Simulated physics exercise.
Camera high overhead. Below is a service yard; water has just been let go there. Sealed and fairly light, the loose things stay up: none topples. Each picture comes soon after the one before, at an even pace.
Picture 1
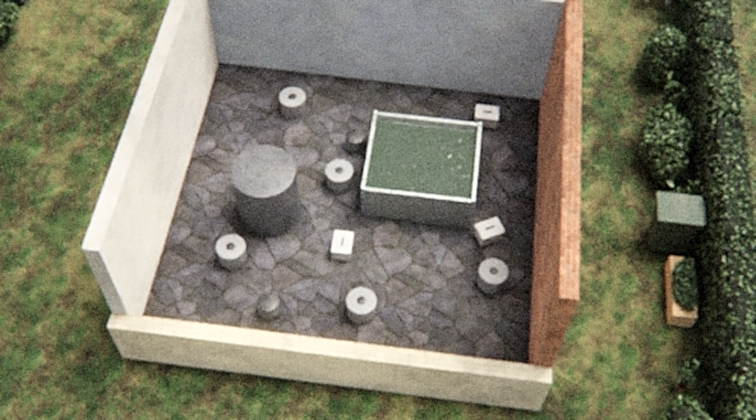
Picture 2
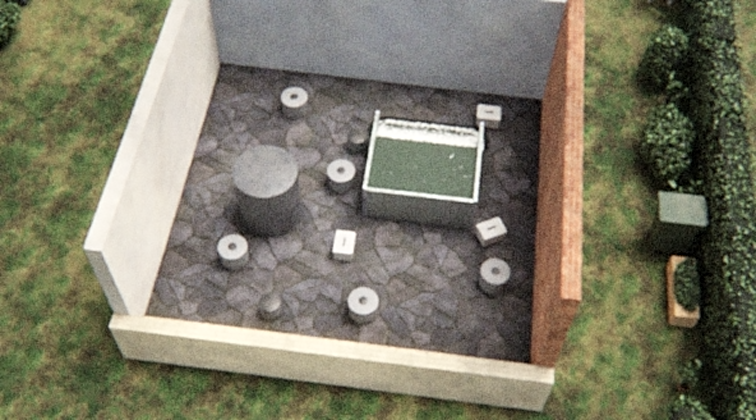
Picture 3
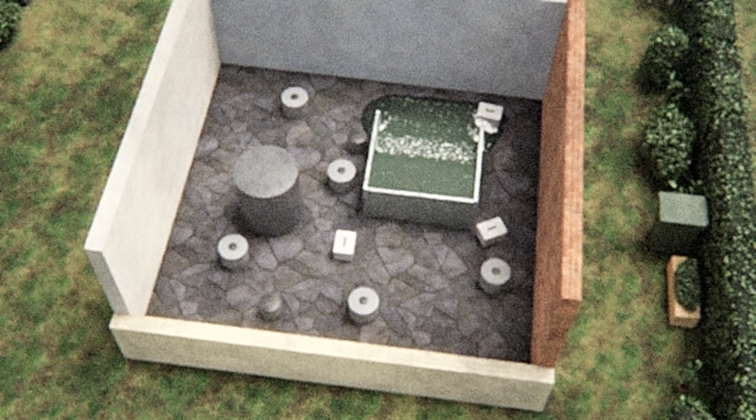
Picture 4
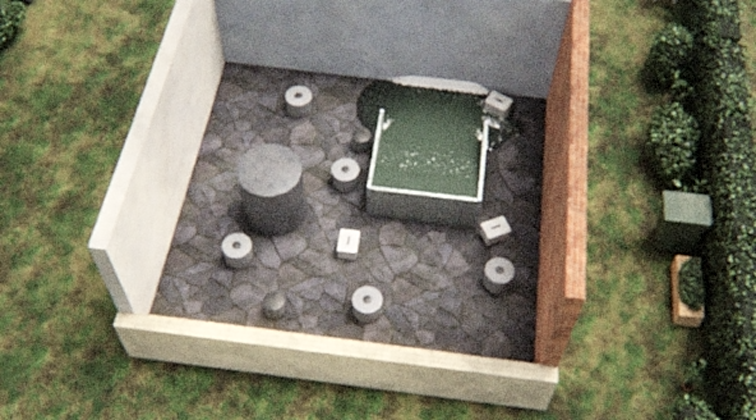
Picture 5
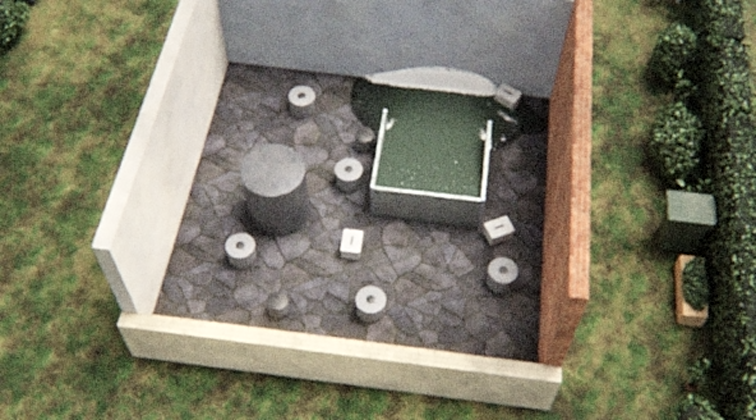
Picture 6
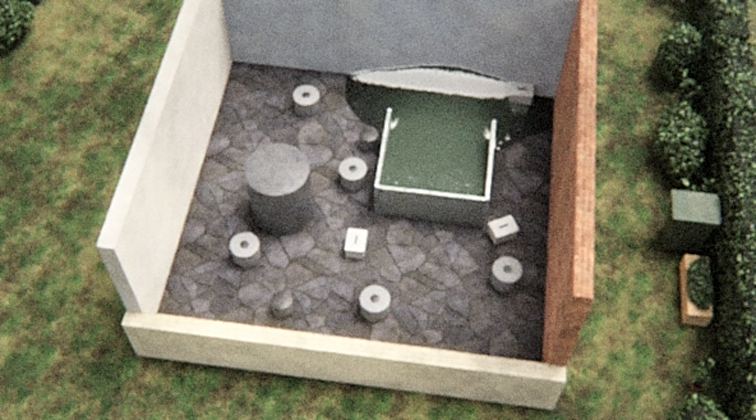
Walled stone-paved yard seen from above, green water pouring from the back of a tank and pushing one small pale block toward the rear wall.
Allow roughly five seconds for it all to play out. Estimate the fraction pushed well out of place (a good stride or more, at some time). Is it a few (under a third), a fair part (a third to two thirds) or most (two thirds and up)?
A fair part.
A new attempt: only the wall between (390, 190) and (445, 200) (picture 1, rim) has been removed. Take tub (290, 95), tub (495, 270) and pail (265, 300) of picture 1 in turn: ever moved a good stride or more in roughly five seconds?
Outcome by item - short of that distance / displaced that far / displaced that far.
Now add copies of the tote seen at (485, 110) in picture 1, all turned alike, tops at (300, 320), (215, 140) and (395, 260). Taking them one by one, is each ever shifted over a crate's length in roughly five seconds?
Sequence: Doesn't go far, travels that far, doesn't go far.
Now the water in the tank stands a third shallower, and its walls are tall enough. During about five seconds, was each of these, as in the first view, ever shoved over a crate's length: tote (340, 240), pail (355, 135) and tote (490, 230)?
The first stayed below the mark, the next stayed below the mark, and the last passed the mark.
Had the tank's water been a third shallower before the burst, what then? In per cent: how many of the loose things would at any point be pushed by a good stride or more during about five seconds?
About 40 %.
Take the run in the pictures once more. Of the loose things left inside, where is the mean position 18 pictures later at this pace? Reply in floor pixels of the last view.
It lands somewhere near (355, 265).
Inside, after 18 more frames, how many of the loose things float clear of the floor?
The answer would be 1.
A moment on, 1 of 10 are well off their spots; 1 afloat.
Next, 2 of 10 are well off their spots; 1 afloat.
Later, 4 of 10 are well off their spots; 1 afloat.
In the end, 5 of 10 are well off their spots, and 5 have been at some point; 3 afloat.
